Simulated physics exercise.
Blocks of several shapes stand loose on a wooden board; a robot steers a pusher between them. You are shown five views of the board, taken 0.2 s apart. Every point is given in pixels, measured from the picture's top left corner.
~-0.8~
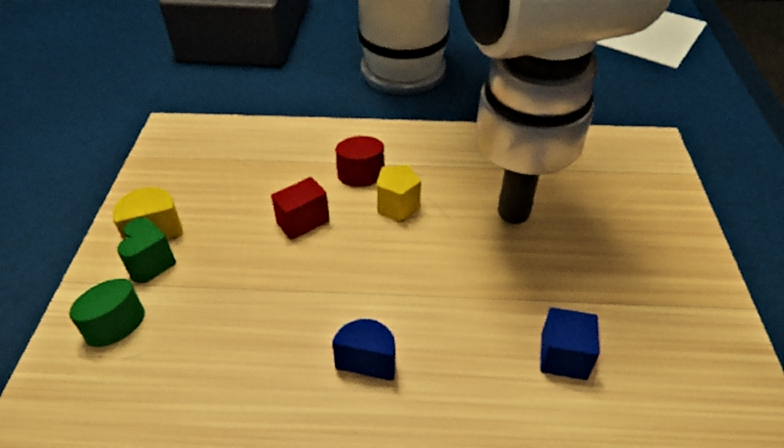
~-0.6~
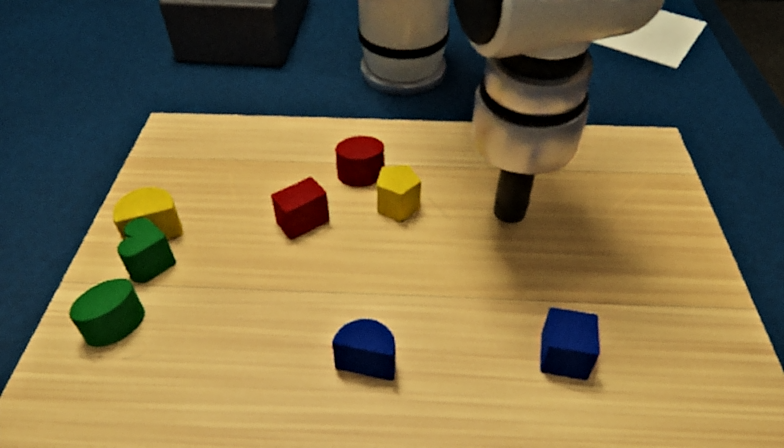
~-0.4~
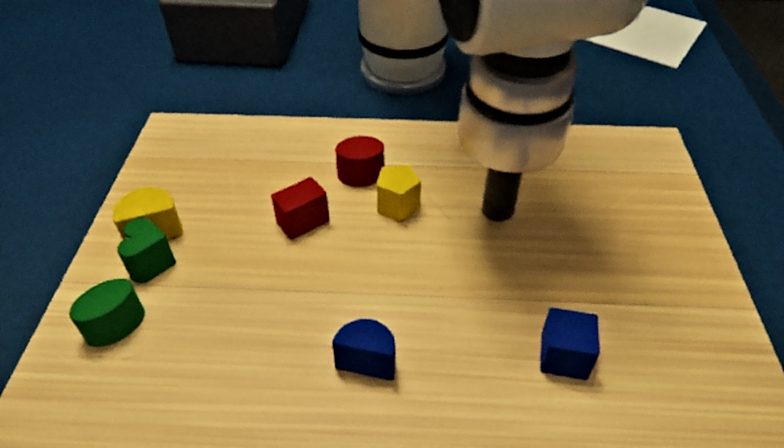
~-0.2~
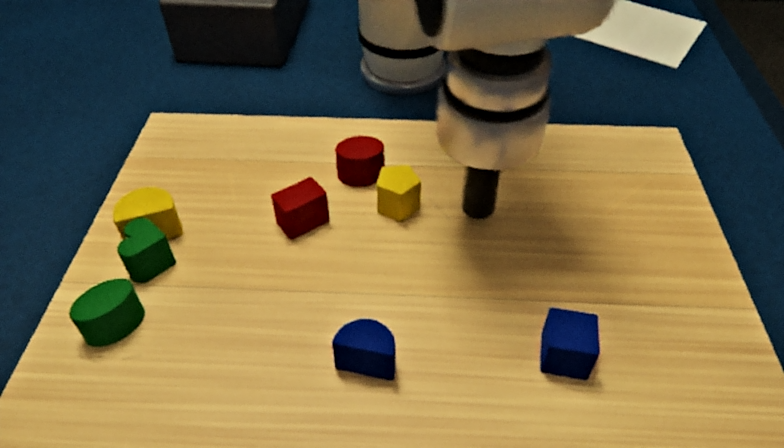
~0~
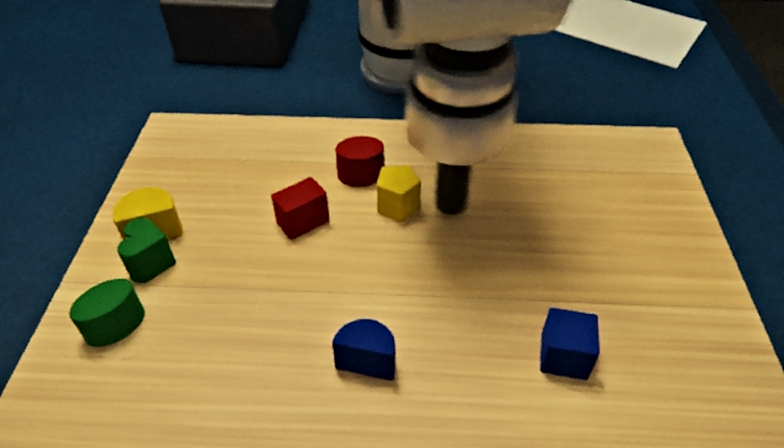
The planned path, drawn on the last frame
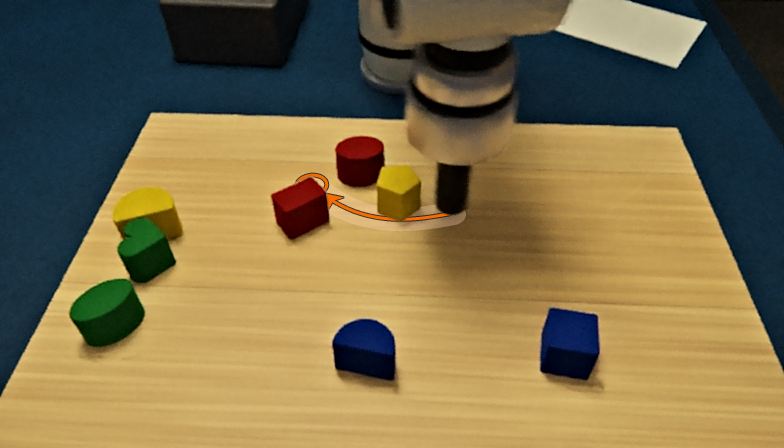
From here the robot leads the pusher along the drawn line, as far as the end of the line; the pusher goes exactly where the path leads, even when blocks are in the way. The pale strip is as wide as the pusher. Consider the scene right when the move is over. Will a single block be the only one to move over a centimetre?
No, that is not how it ends up.
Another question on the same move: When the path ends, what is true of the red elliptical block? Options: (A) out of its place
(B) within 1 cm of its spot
A.
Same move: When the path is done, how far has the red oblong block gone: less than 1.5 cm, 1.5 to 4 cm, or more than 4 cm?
Range: Under 1.5 cm.
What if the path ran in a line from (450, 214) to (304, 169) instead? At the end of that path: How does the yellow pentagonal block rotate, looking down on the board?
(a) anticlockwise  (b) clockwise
My answer is option a.
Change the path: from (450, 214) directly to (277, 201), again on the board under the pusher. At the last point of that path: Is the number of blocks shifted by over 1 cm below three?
In short: Yes.
Path on the board, from (450, 214) through (398, 219) and (348, 209) to (312, 185).
The first path, step by step. One third of the way, pusher at (397, 210); yellow pentagonal block at (377, 171), turned 15° clockwise.
Two thirds of the way, pusher at (347, 200); red elliptical block at (355, 135), turned 15° anticlockwise; yellow pentagonal block at (358, 159), turned 65° clockwise.
At the end, pusher at (310, 176); red oblong block in place; red elliptical block at (357, 132), turned 20° anticlockwise; yellow pentagonal block at (357, 156), turned 80° clockwise.
